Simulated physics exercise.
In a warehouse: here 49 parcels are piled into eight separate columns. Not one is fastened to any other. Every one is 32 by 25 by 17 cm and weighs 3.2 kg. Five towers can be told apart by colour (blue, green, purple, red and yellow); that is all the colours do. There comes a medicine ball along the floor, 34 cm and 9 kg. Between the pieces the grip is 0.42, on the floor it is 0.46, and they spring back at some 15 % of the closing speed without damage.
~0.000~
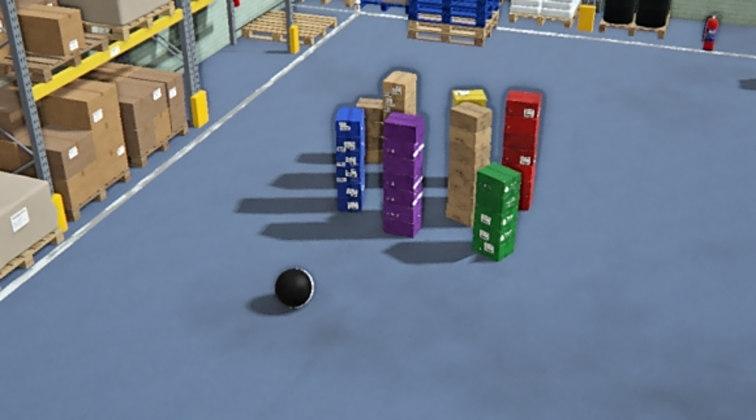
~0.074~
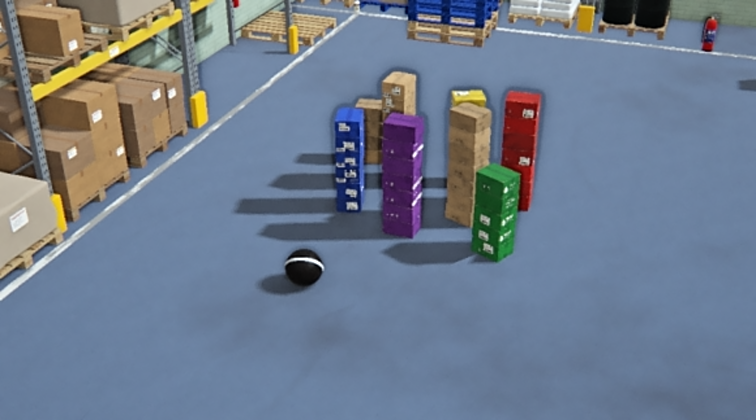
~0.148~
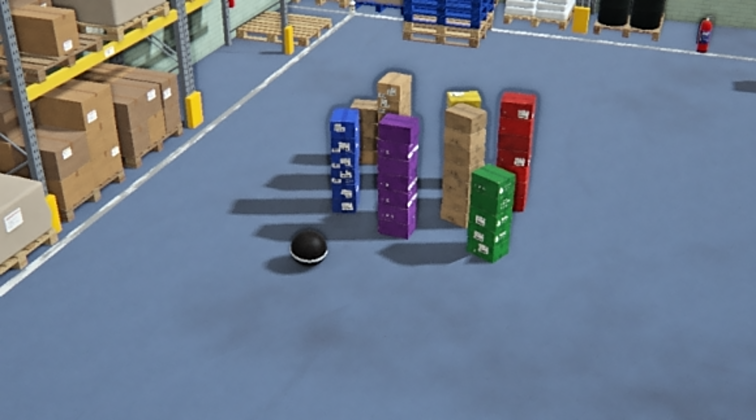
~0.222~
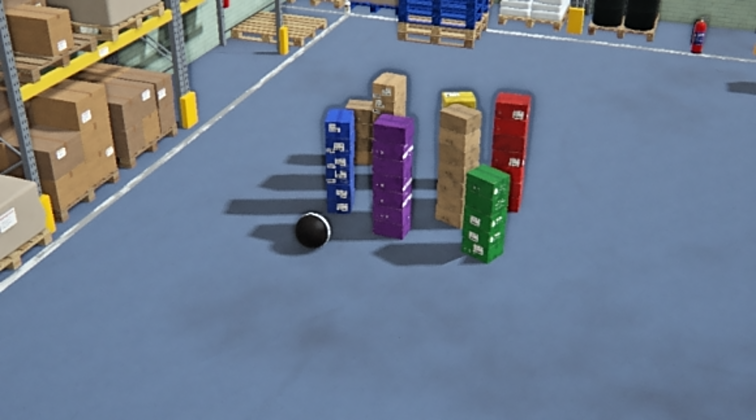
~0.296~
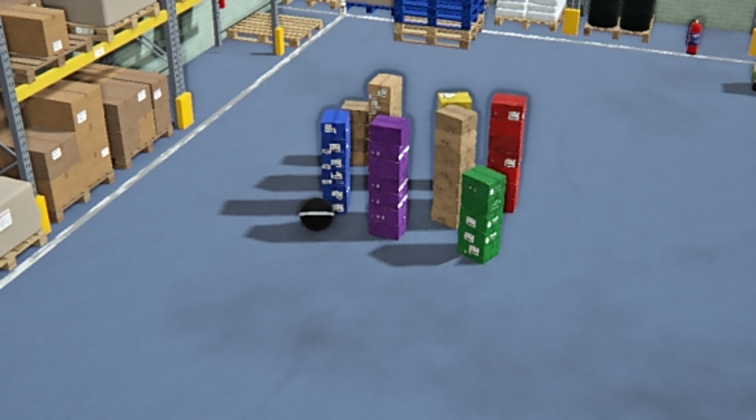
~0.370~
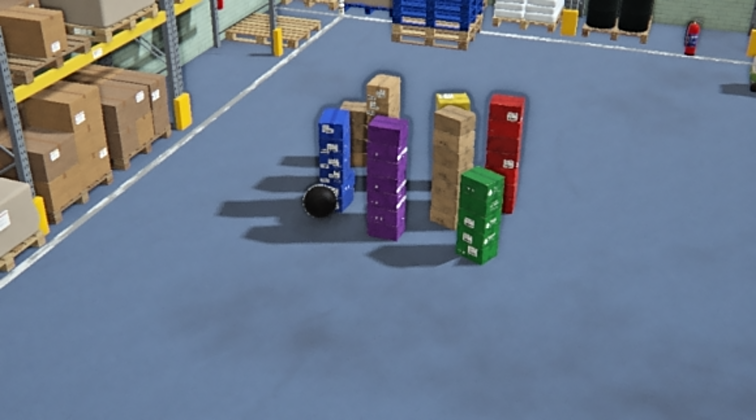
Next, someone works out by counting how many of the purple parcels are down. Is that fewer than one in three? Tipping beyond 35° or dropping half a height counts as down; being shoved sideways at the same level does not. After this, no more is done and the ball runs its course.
Yes, it is fewer.
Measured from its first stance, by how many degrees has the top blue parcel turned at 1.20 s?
180°.
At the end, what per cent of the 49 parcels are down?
Somewhere near 10 in a hundred.
After 0.50 s, ball still moving; none of the 7 purple parcels down (0 of 49 in all colours); top purple parcel unmoved; top blue parcel 17° from how it stood.
After 0.74 s, ball still moving; none of the 7 purple parcels down (4 of 49 in all colours); top purple parcel unmoved; top blue parcel 60° from how it stood, 38 cm lower.
After 1.20 s, ball still moving; none of the 7 purple parcels down (5 of 49 in all colours); top purple parcel unmoved; top blue parcel upside down.
In the end (2.4 s), ball rolling away; none of the 7 purple parcels down (5 of 49 in all colours); top purple parcel unmoved; top blue parcel upside down. That is 0 per cent. From the last view, middles, top purple parcel near (388, 131), top blue parcel near (325, 230).
